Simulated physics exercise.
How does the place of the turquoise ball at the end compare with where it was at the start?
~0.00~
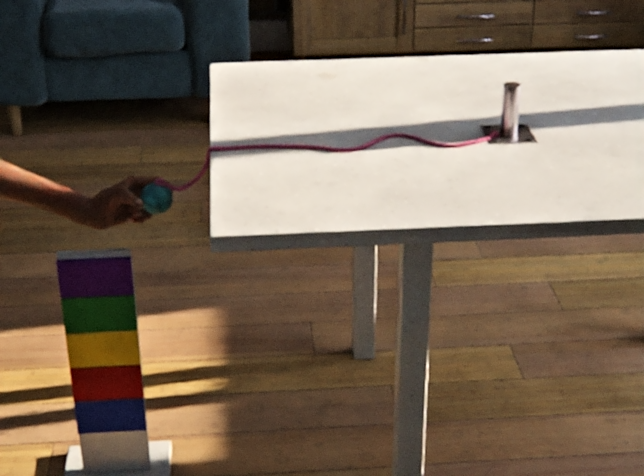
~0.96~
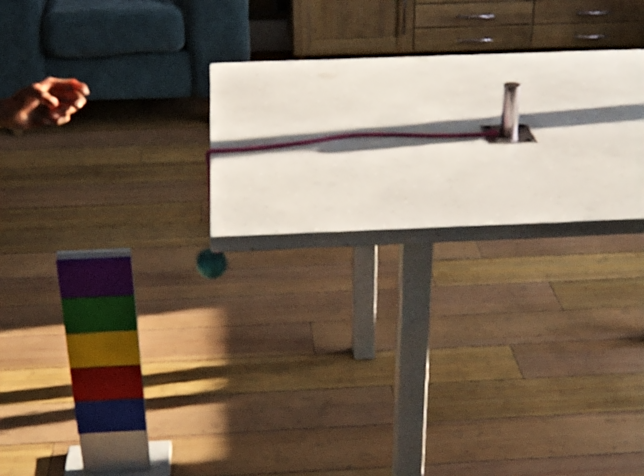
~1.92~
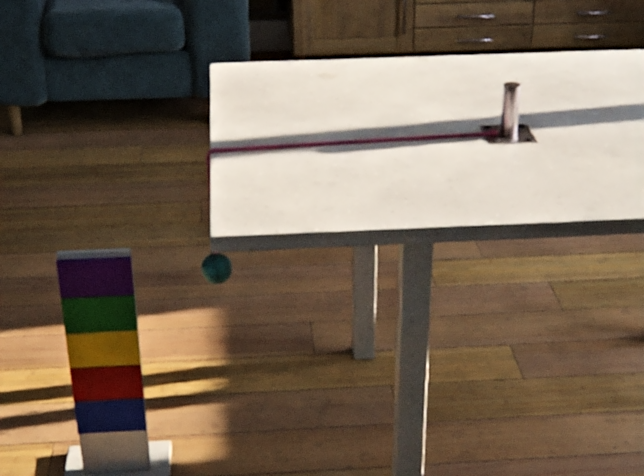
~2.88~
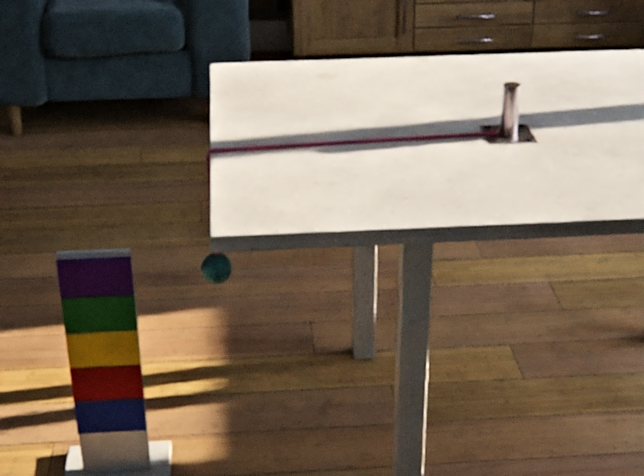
At the start the ball was held in a hand to the left of the table's end, and at the end it hung lower and a little further right, just below the table's edge.
